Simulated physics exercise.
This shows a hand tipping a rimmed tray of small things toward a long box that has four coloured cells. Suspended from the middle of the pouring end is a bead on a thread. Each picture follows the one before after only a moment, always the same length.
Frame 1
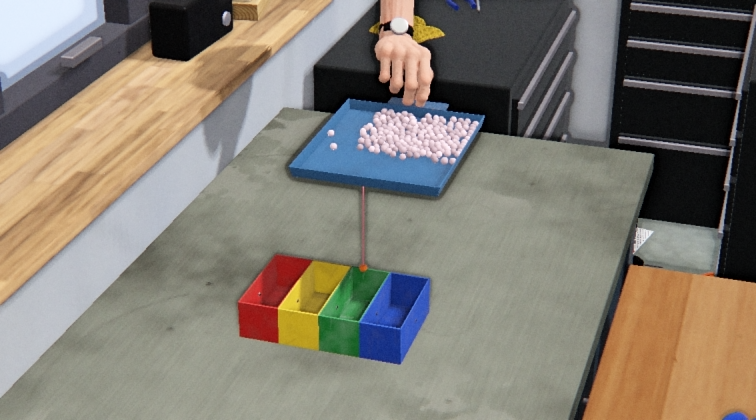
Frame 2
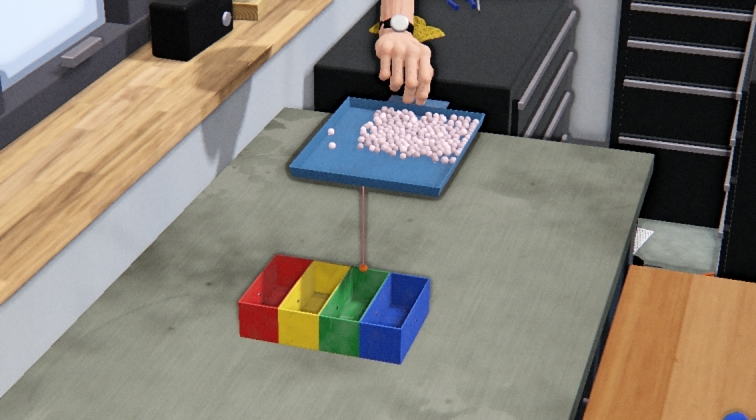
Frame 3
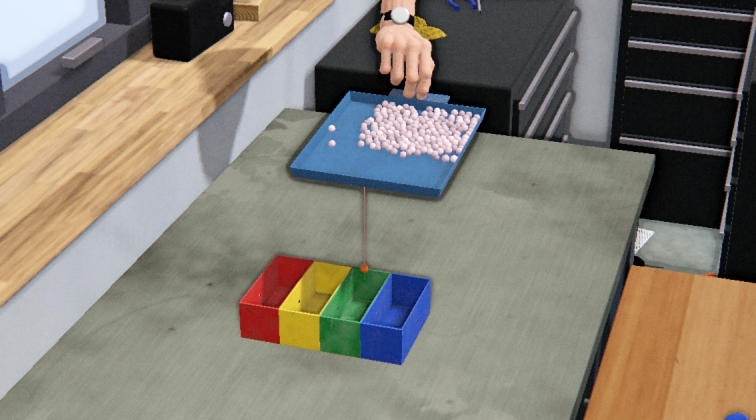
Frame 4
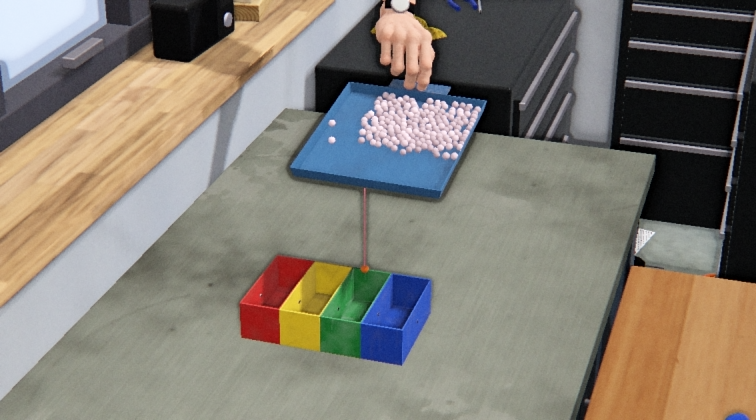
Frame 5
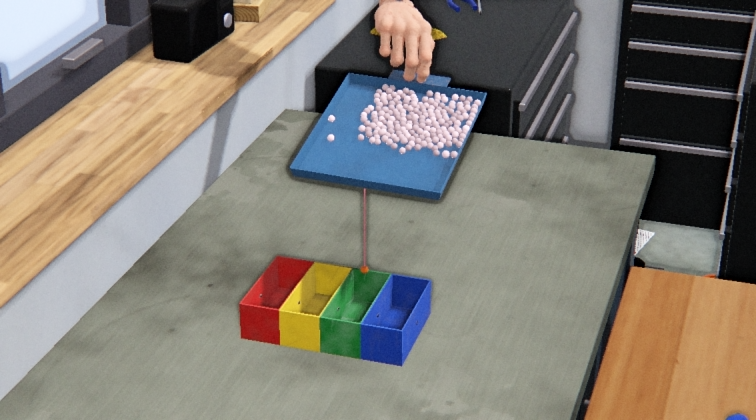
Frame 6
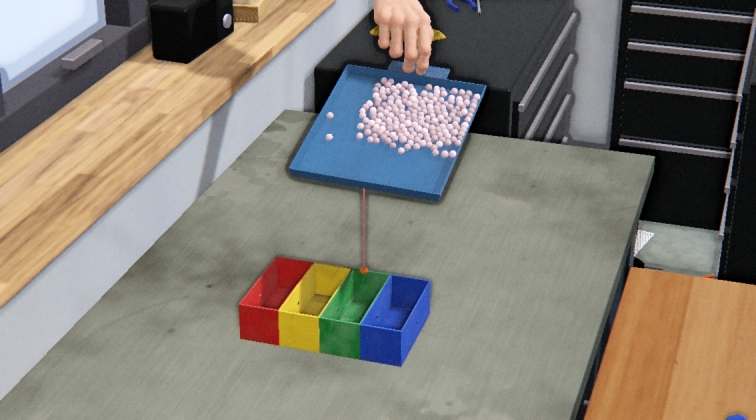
A hand slowly raised the back of a blue tray of small pale pink balls above a box with red, yellow, green and blue sections, and the balls spread slightly across the tray.
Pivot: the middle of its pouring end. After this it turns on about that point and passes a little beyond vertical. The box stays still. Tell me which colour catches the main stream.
The blue cell catches it.
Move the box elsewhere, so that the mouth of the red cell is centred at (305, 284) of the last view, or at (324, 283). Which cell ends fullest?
Try one: That blue cell; try two: That green cell.
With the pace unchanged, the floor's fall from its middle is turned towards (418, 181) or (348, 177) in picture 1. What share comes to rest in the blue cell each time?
30 %, give or take, and then 0 %.
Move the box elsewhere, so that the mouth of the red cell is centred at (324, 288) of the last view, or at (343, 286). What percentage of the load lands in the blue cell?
About 20 per cent first, then about 10 per cent.
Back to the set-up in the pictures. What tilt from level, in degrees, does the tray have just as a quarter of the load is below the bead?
Tilt: Around 70 degrees.
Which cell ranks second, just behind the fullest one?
The runner-up is the green cell.
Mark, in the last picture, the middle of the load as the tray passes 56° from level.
The centre of the load shows up near (397, 183) in the last view.
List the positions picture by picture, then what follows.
The first frame shows corners of the pouring end at (293, 166) and (438, 186), level; middle of the load at (413, 136), sugar pearls; bead on its thread at (363, 268); red cell at (259, 319); yellow cell at (299, 326); green cell at (339, 333); blue cell at (380, 340).
The second frame shows corners of the pouring end at (293, 166) and (438, 186), level; middle of the load at (413, 135).
The third frame shows corners of the pouring end at (294, 166) and (439, 187), tipped barely, lowest at the right corner; middle of the load at (414, 131).
The fourth frame shows corners of the pouring end at (294, 166) and (439, 189), tipped a little, lowest at the right corner; middle of the load at (414, 126).
The fifth frame shows corners of the pouring end at (293, 167) and (439, 190), tipped a little, lowest at the right corner; middle of the load at (414, 121).
The sixth frame shows corners of the pouring end at (293, 167) and (438, 192), tipped a little, lowest at the right corner; middle of the load at (414, 117), about half on the move; red cell at (259, 321); yellow cell at (299, 328); green cell at (340, 335); blue cell at (381, 342).
Soon, tray tipped steeply; most on the tray; a small part in the blue cell; a small part in the green cell; a stray few in the yellow cell; a stray few in the red cell; a small part falling or outside the box.
A while on, tray tipped right over; about a quarter on the tray; about a quarter in the blue cell; a small part in the green cell; a stray few in the yellow cell; about half falling or outside the box.
Towards the end, tray tipped past a quarter turn; about a third in the blue cell; about a quarter in the green cell; a small part in the yellow cell; a stray few in the red cell; about a third falling or outside the box.
Finally, tray tipped past a quarter turn; about a third in the blue cell; about a quarter in the green cell; a small part in the yellow cell; a stray few in the red cell; about a third outside the box.
